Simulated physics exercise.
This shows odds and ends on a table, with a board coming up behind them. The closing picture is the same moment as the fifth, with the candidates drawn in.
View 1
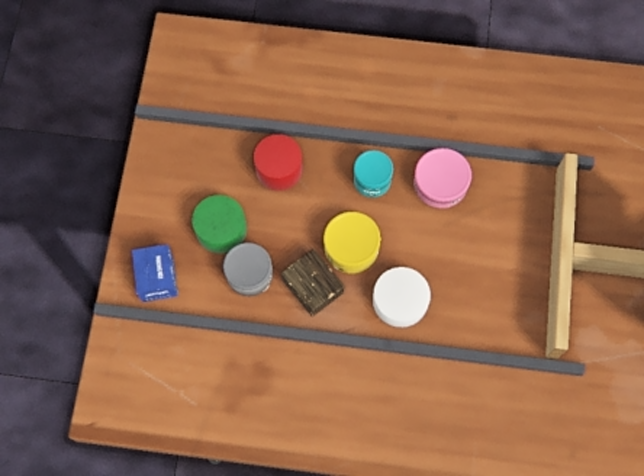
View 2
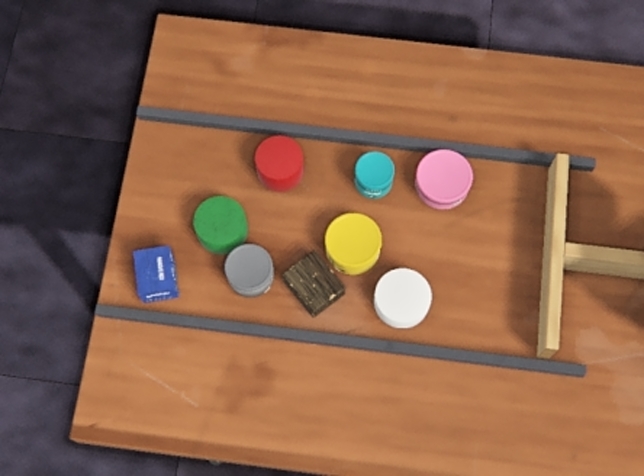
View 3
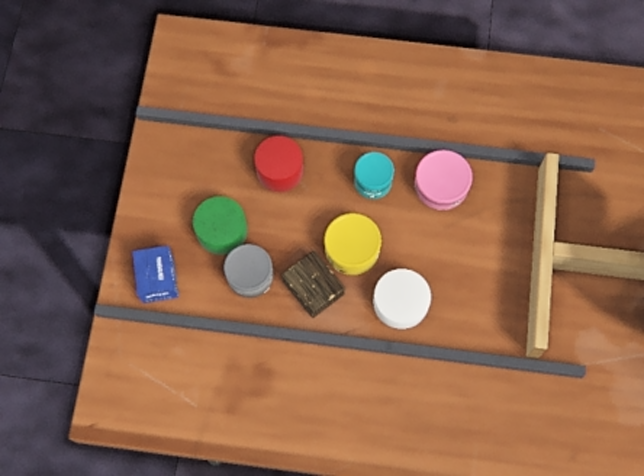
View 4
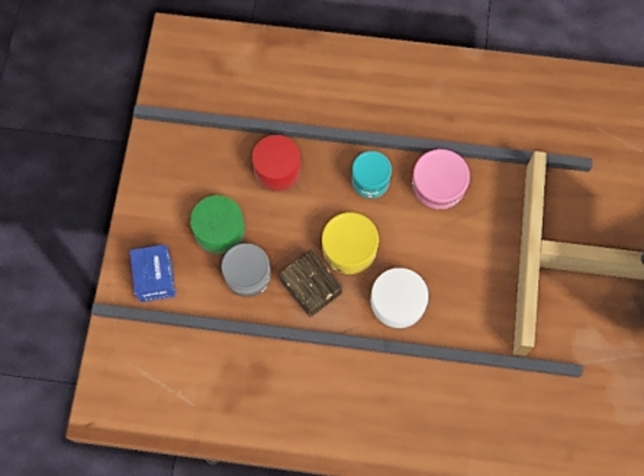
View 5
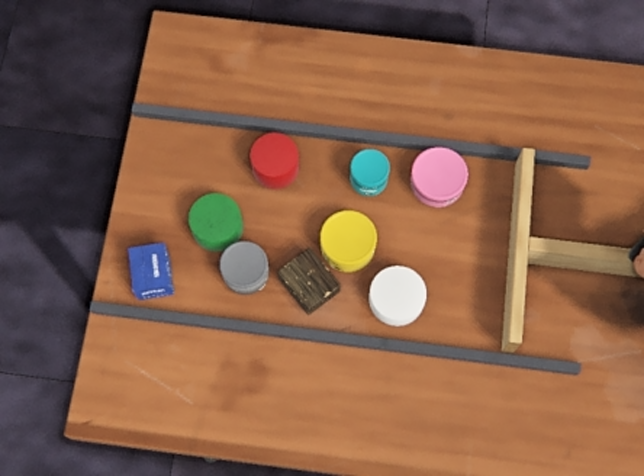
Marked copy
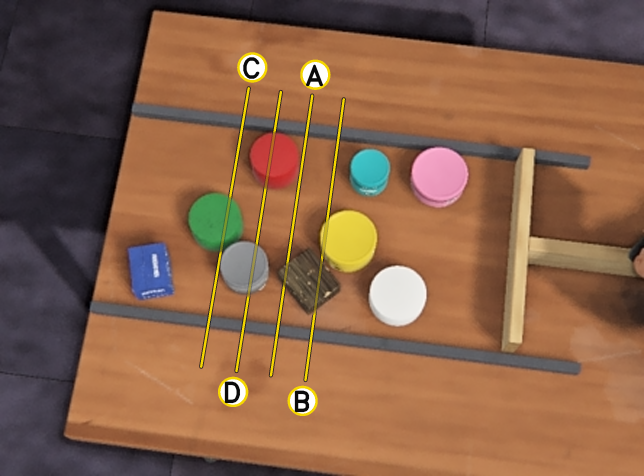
A wooden board on a handle slid slowly left between two grey rails on a table, while the colourful round tubs, the blue box and the dark block ahead of it stayed put, untouched.
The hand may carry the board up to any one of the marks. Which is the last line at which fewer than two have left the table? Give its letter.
As far as mark C.
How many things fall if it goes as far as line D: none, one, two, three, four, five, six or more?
The count is none.
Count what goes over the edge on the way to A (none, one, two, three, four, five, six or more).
The count is none.
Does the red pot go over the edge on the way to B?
By then, no.
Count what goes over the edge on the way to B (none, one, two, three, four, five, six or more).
The count is none.
On the marked copy, A at (293, 229); B at (326, 233); C at (226, 221); D at (260, 225).
Taking C. A third of the way, board (415, 229); pink tub (386, 171); turquoise tub (340, 172).
Two thirds of the way, board (309, 216); blue packet (141, 271); grey jar (182, 257).
When it is over, board (228, 206); blue packet (100, 272); grey jar (117, 227); none fallen.
As for the rest, A is within the limit but short; B is within the limit but short; D is within the limit but short.
